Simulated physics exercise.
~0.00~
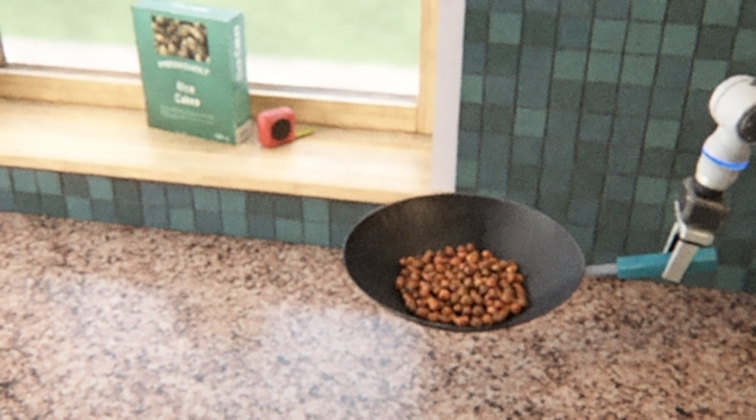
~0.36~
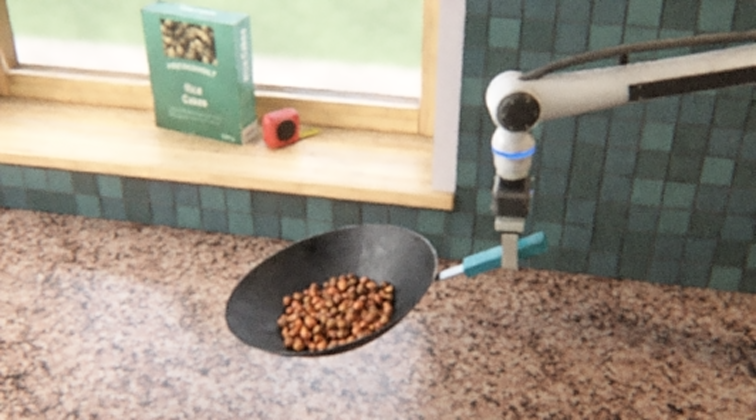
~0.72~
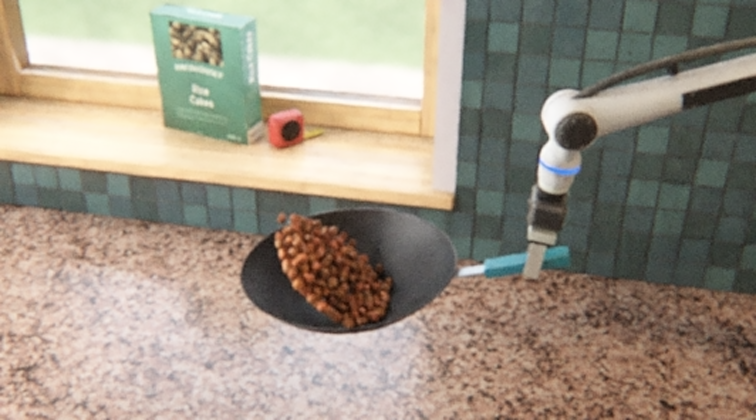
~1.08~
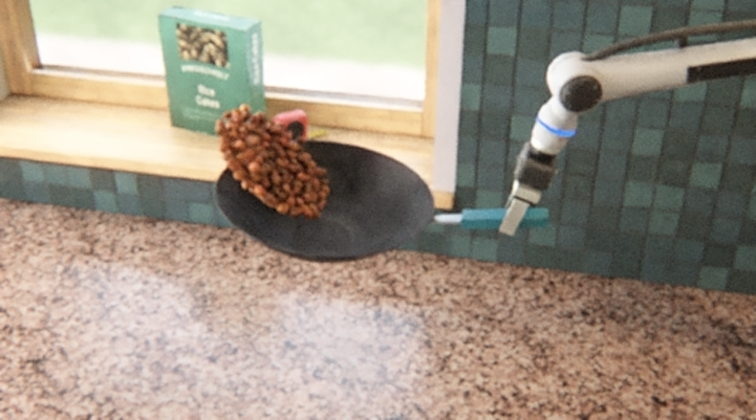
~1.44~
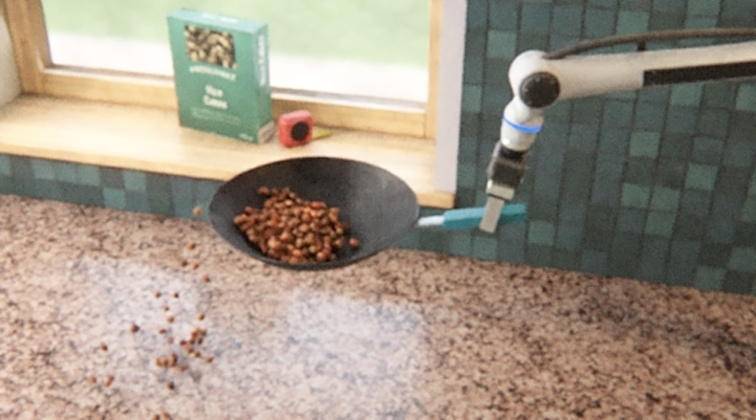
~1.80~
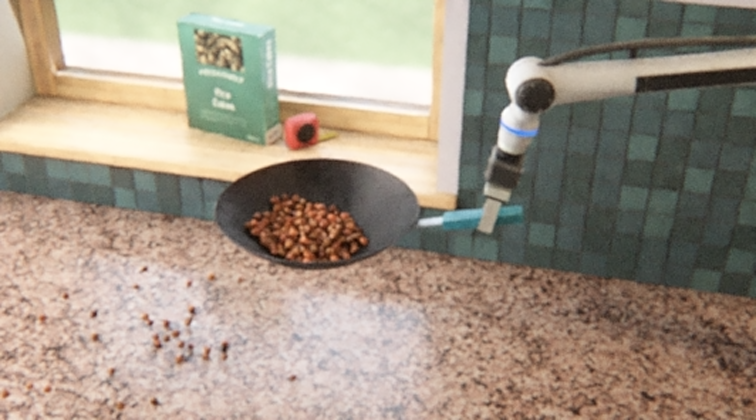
On a speckled stone counter beside a window, a robot arm swings a dark wok of hazelnuts to the left, then jerks it upward, tossing them in a clump; most land back in the wok, while some spill over the left side and scatter across the counter.
